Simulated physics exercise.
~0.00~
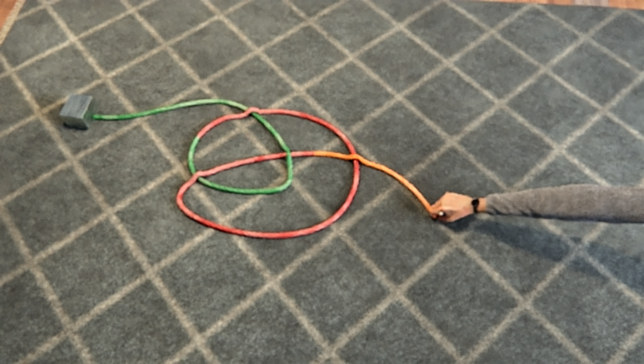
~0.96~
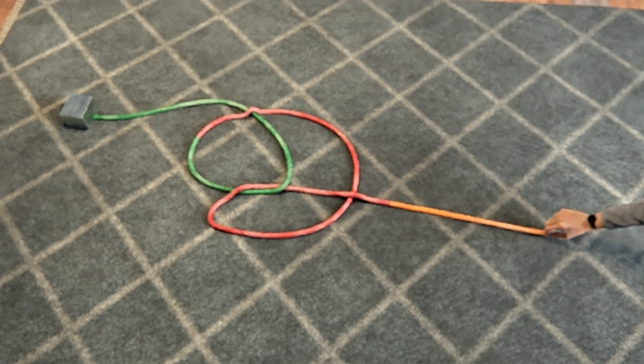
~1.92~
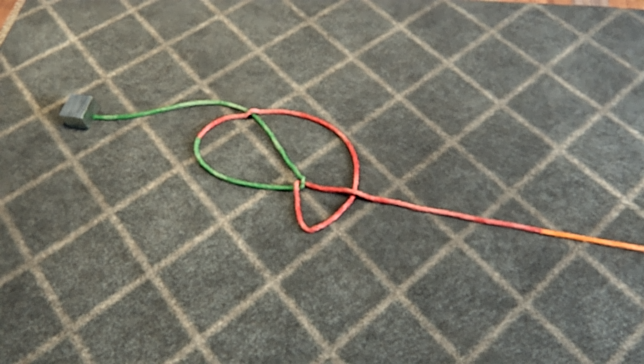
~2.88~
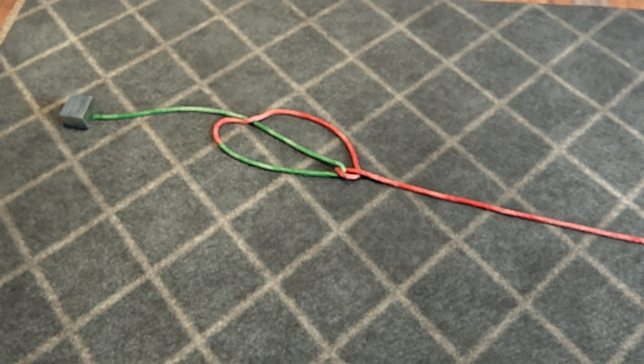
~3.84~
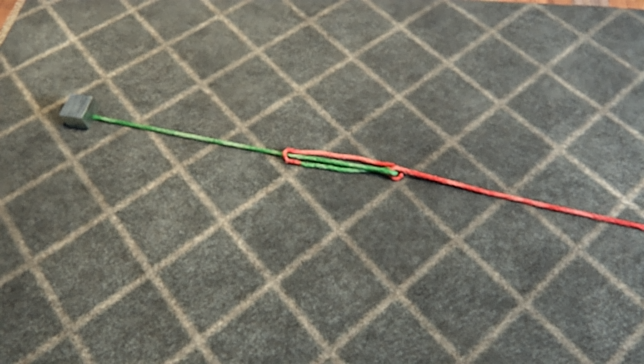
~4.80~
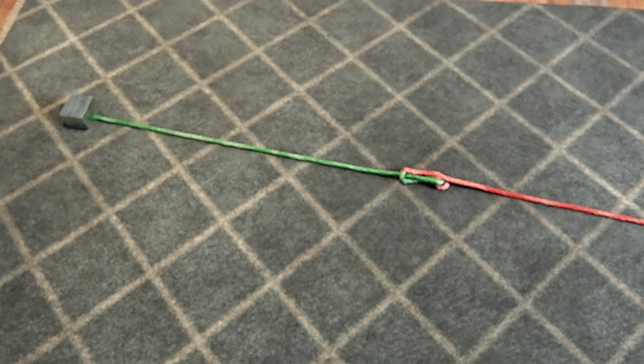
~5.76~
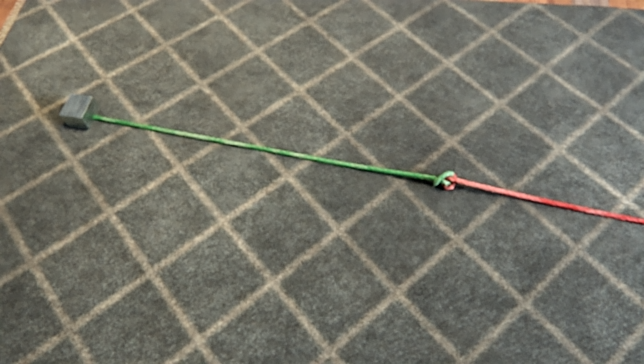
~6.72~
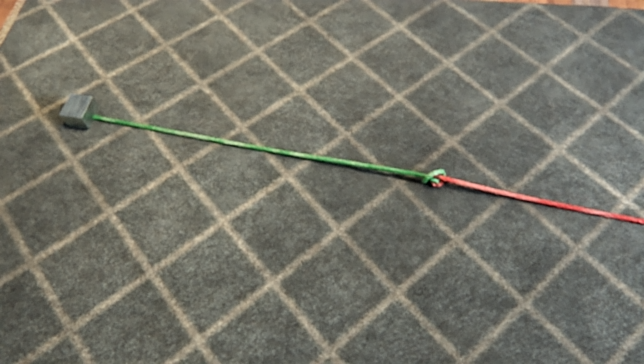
A looped green and red rope is pulled right by a hand, tightening into a knot.
